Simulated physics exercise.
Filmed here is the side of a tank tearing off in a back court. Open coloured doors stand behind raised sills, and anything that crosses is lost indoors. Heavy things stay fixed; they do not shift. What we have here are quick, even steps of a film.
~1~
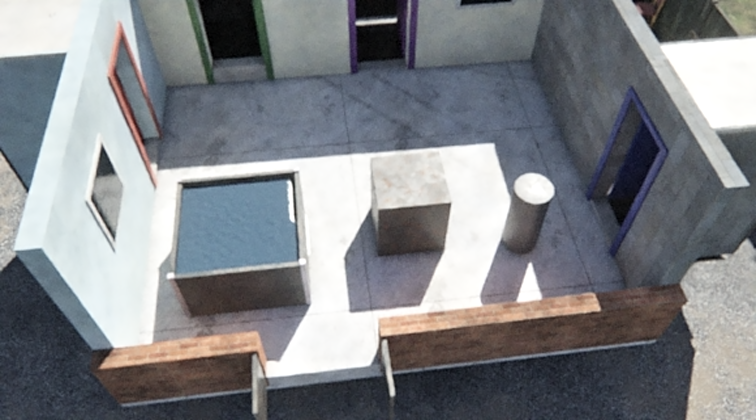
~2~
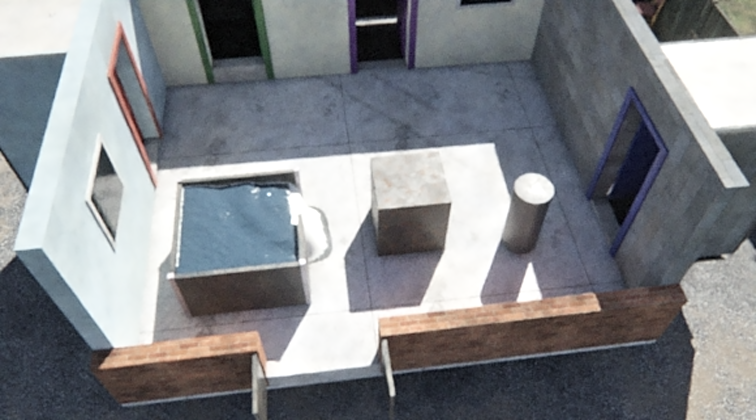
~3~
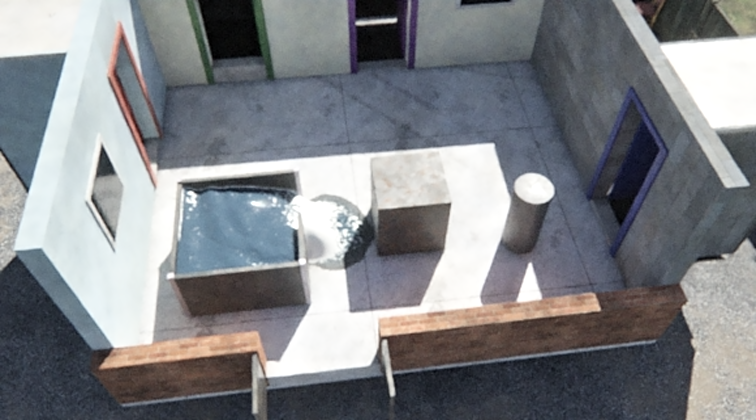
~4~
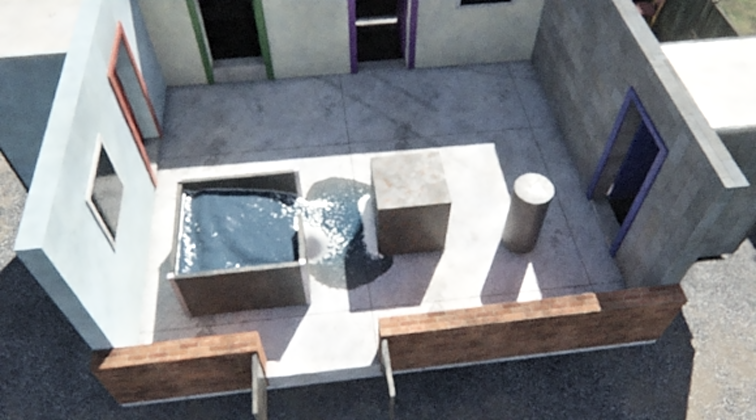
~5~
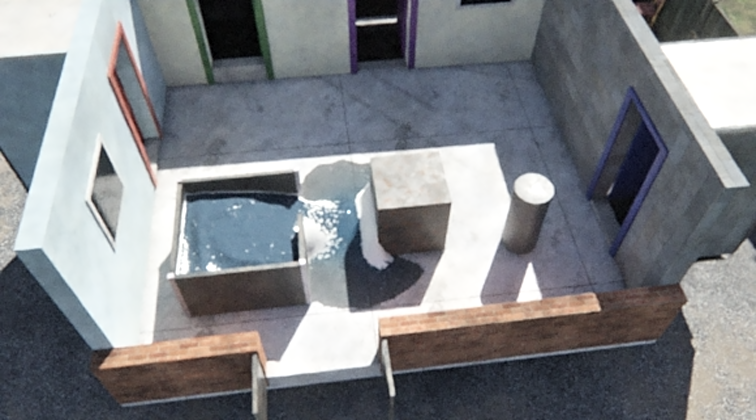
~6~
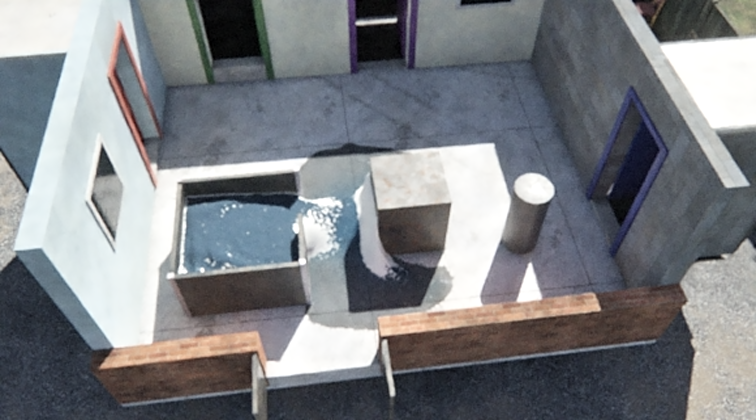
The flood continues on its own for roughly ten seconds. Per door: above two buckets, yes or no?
Blue door yes. Red door no. Green door no. Purple door yes.
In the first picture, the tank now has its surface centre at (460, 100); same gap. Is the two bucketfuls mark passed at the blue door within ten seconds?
Blue: Undershoots.
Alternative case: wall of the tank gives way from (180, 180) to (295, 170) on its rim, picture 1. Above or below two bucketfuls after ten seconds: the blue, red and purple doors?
Going through them, the blue one clears the cutoff, the red one clears the cutoff, the purple one clears the cutoff.
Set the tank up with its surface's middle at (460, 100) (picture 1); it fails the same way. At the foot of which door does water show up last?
It's the door marked red.
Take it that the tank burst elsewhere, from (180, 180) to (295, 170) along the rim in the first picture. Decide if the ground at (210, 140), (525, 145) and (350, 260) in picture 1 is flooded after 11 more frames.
Sequence: Wetted / spared / spared.
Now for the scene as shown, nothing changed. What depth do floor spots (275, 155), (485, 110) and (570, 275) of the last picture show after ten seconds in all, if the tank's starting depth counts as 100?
Approx. values, in order: 2 %, 6 %, 10 %.
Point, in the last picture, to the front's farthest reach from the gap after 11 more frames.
The flood front should get to about (524, 60).
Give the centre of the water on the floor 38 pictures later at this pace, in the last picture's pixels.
The balance point is around (407, 189).
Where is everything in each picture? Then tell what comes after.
The tank at (239, 224) is whole and still, in the first frame.
The front is at (319, 256), out from the gap at (301, 222), in the second frame.
The front is at (365, 241), out from the gap at (301, 222), in the third frame.
Water pours out at (301, 224) and has run to a hidden place, in the fourth frame.
The front is at a hidden place, out from the gap at (301, 223), in the fifth frame.
The front is at a hidden place, out from the gap at (301, 223), in the sixth frame.
A moment on, water covers 30 % of the floor; the blue door not reached, the red door not reached, the green door not reached, the purple door not reached.
Next, water covers 50 % of the floor; the blue door not reached, the red door not reached, the green door not reached, the purple door over two buckets in.
Then, water covers 60 % of the floor; the blue door wet at the sill, nothing in, the red door not reached, the green door wet at the sill, nothing in, the purple door far over two buckets in.
Later, water covers 75 % of the floor; the blue door under two buckets in, the red door wet at the sill, nothing in, the green door wet at the sill, nothing in, the purple door far over two buckets in.
In the end, water covers 80 % of the floor; the blue door over two buckets in, the red door wet at the sill, nothing in, the green door wet at the sill, nothing in, the purple door far over two buckets in.
